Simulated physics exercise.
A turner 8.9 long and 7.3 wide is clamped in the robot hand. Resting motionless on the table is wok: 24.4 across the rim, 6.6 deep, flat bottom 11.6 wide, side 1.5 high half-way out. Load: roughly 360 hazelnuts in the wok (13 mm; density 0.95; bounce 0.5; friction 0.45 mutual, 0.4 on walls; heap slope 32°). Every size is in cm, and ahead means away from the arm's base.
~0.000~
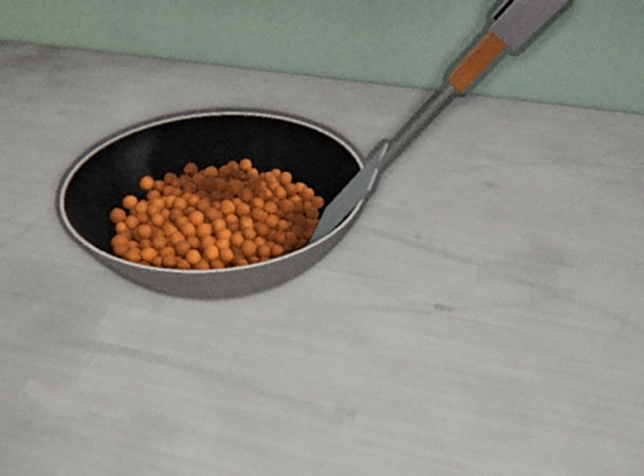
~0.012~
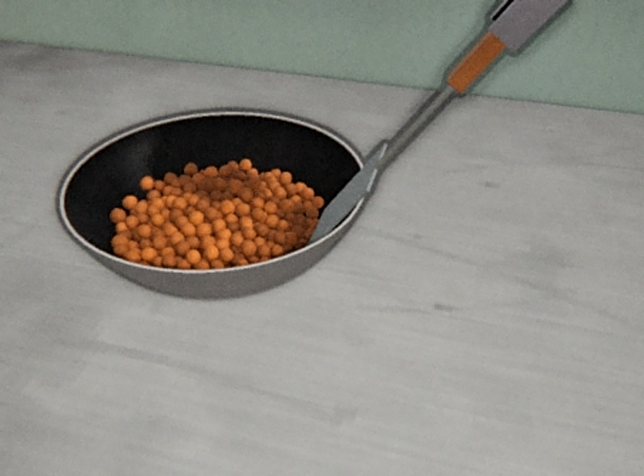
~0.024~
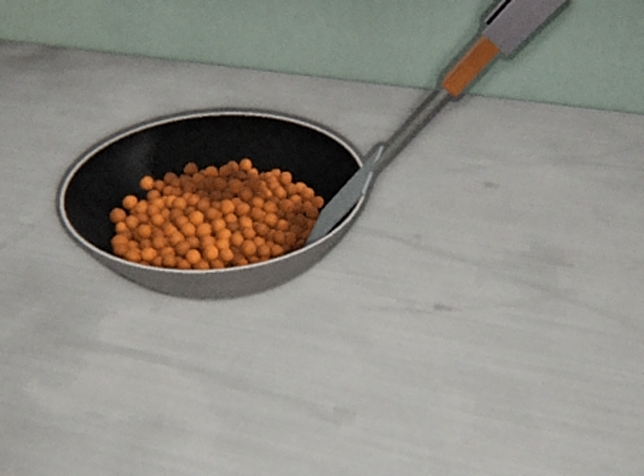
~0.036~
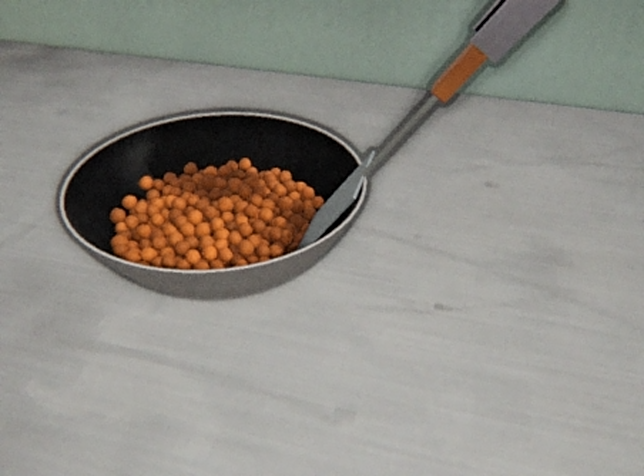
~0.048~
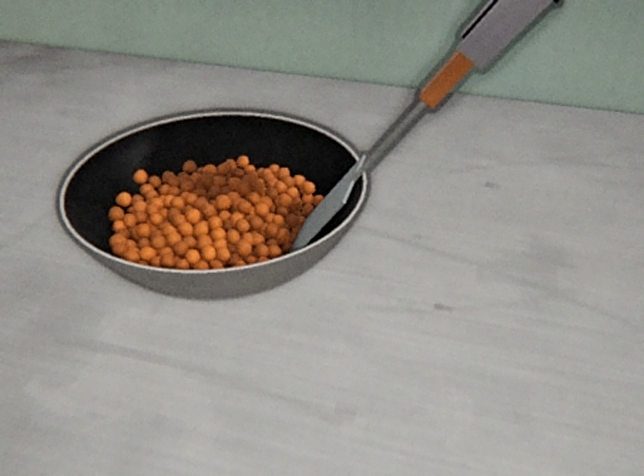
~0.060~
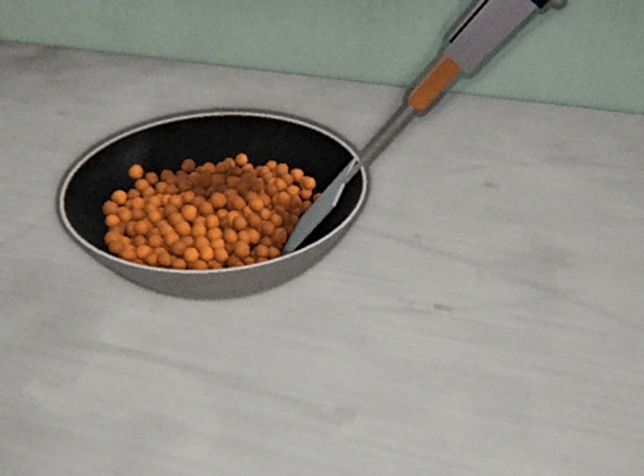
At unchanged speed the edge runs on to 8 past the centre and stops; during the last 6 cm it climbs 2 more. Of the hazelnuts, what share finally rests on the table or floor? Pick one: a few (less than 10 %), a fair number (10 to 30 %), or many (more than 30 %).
A fair number, 10 to 30 %.
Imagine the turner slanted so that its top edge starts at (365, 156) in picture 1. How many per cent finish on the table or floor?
I'd estimate around 25 per cent.
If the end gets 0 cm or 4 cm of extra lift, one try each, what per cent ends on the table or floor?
Roughly 15 % and then 25 %.
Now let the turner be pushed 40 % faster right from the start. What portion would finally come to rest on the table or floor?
Then roughly 30 percent.
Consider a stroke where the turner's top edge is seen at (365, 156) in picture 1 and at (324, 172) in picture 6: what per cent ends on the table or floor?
It works out to about 30 %, more or less.
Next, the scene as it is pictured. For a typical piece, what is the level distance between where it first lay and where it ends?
Some 4 cm.
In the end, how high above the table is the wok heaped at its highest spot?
Some 7.0 cm above the table.
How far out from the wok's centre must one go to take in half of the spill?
Roughly 22 cm from the middle.
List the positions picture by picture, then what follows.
The first frame shows turner top edge at (379, 165), sloping 56°; upper third of the load around (217, 212), from x 120 to 315, top at y 165; 361 in the wok.
The second frame shows turner top edge at (378, 166), sloping 56°; upper third of the load around (217, 212), from x 120 to 315, top at y 165.
The third frame shows turner top edge at (374, 168), sloping 56°; upper third of the load around (217, 212), from x 120 to 315, top at y 165.
The fourth frame shows turner top edge at (365, 173), sloping 56°; upper third of the load around (217, 212), from x 120 to 315, top at y 165.
The fifth frame shows turner top edge at (355, 177), sloping 56°; upper third of the load around (217, 207), from x 115 to 320, top at y 160.
The sixth frame shows turner top edge at (346, 180), sloping 56°; upper third of the load around (210, 205), from x 110 to 320, top at y 160; 361 in the wok.
By 0.14 s, sloping 56°, highest piece 6 above the table; 361 in the wok.
By 0.22 s, sloping 56°, highest piece 7 above the table; 361 in the wok.
By 0.46 s, sloping 56°, highest piece 10 above the table; 284 in the wok, 43 on the table or floor, 34 on the blade or in flight.
By 1.51 s, sloping 56°, highest piece 7 above the table; 283 in the wok, 78 on the table or floor.
Final count, 283 in the wok, 78 on the table or floor. That is 22 % on the table or floor.
